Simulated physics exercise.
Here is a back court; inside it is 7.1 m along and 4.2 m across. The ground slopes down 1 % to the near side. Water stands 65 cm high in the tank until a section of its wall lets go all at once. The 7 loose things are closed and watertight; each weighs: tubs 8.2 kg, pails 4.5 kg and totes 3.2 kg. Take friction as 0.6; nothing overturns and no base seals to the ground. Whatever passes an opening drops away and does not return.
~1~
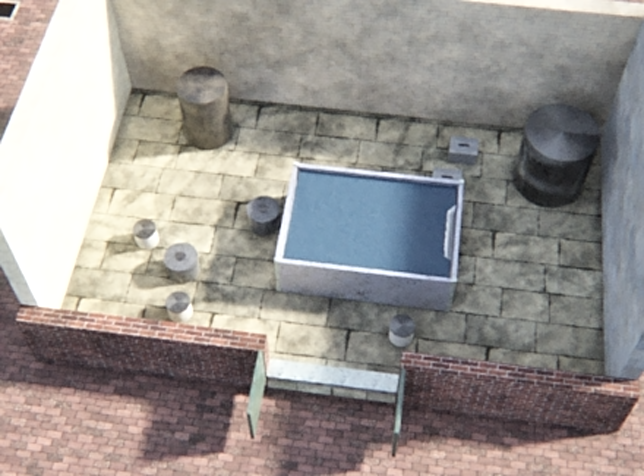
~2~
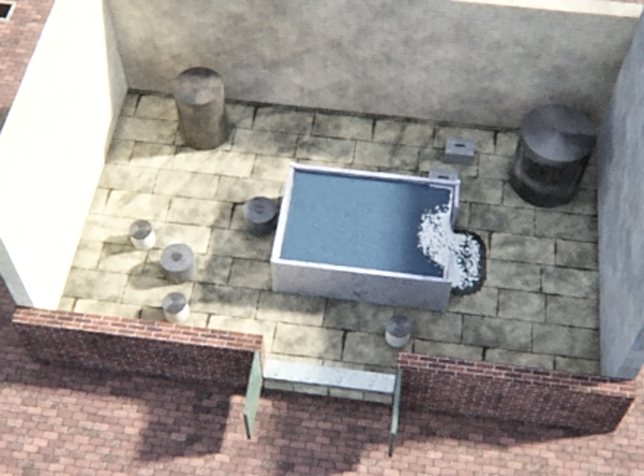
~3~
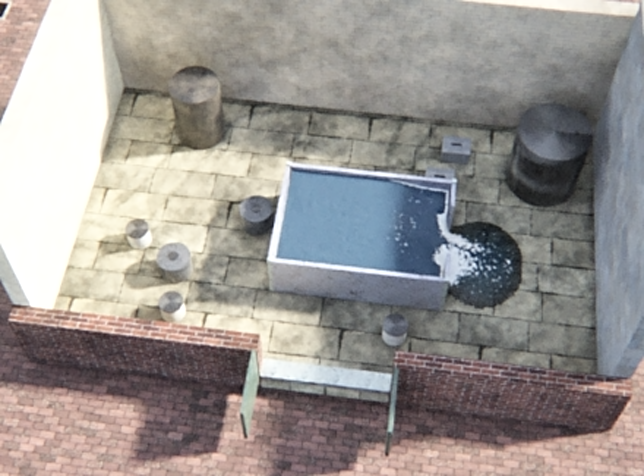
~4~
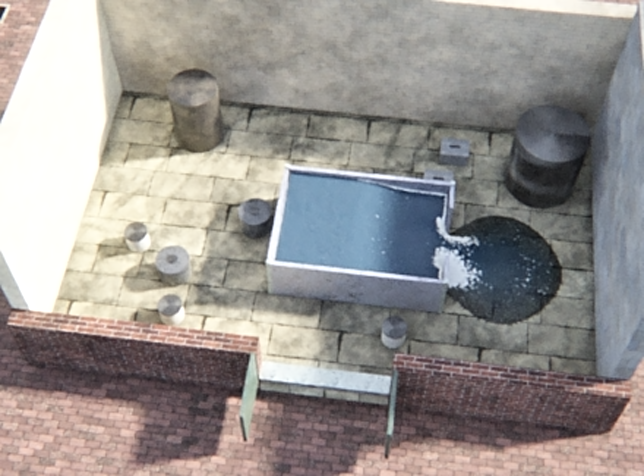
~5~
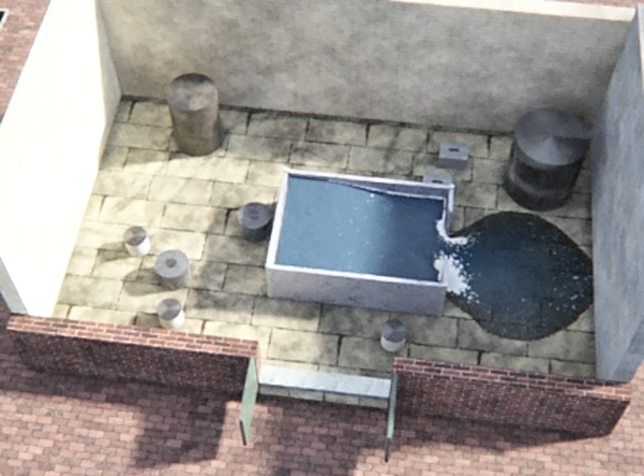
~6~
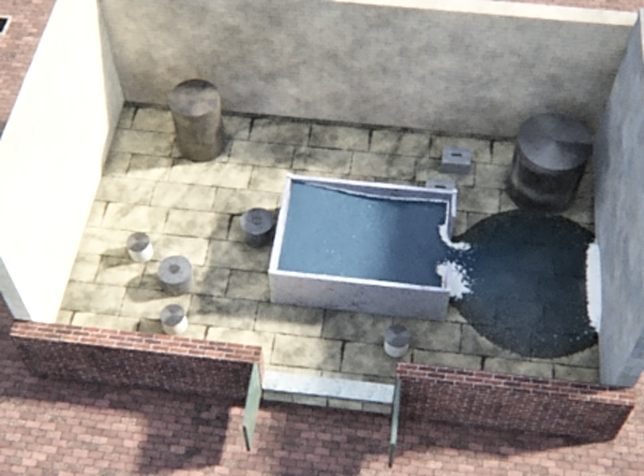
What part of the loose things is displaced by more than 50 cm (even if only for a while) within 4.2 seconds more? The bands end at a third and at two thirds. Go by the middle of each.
Share: One to two thirds.
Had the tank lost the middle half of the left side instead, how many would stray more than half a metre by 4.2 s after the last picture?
In that case 4 of them.
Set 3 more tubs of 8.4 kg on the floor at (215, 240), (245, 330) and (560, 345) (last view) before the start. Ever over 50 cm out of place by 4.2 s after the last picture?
In that order: Under, more, past it.
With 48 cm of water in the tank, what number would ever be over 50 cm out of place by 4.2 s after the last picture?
In that case 2 of them.
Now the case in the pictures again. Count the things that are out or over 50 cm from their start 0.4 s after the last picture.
I count 0.
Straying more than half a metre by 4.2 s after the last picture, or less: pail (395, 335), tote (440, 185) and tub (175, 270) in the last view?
In that order: Over, past it, short of it.
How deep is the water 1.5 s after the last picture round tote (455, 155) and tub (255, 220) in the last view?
Roughly 0 and 0 cm.
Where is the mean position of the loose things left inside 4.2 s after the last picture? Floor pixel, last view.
Near (227, 256).
Then, 0.4 s after the last picture 0 of 7 are over 50 cm from their spots; 0 afloat.
Then, 1.5 s after the last picture 0 of 7 are over 50 cm from their spots; 0 afloat.
Then, 2.8 s after the last picture 2 of 7 are over 50 cm from their spots; 1 afloat.
Then, 4.2 s after the last picture 4 of 7 are over 50 cm from their spots, and 4 have been at some point; 3 afloat.
